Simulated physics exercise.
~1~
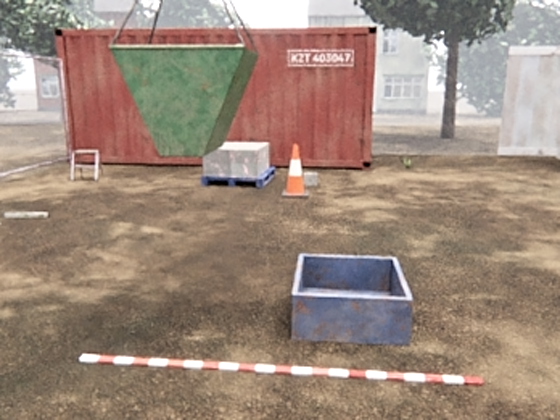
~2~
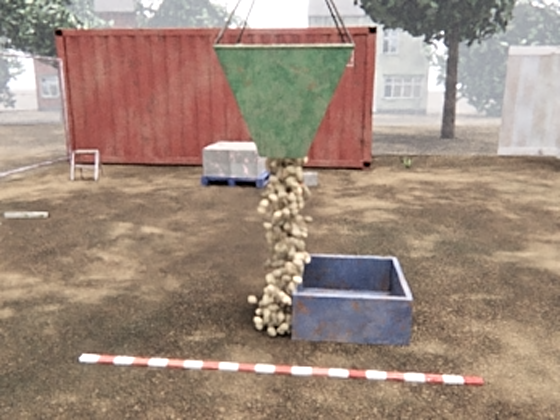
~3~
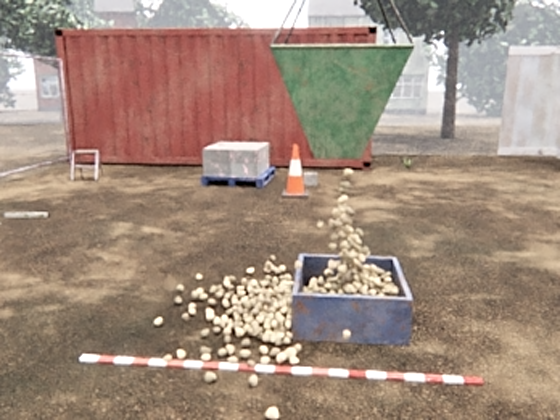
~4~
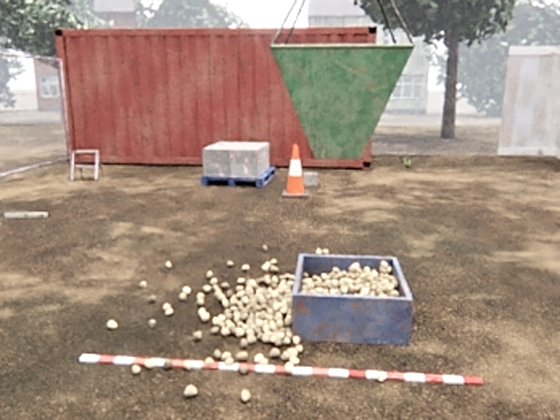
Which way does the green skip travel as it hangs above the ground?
The green skip travels to the right, going past the orange cone and stopping above the bin's right side.
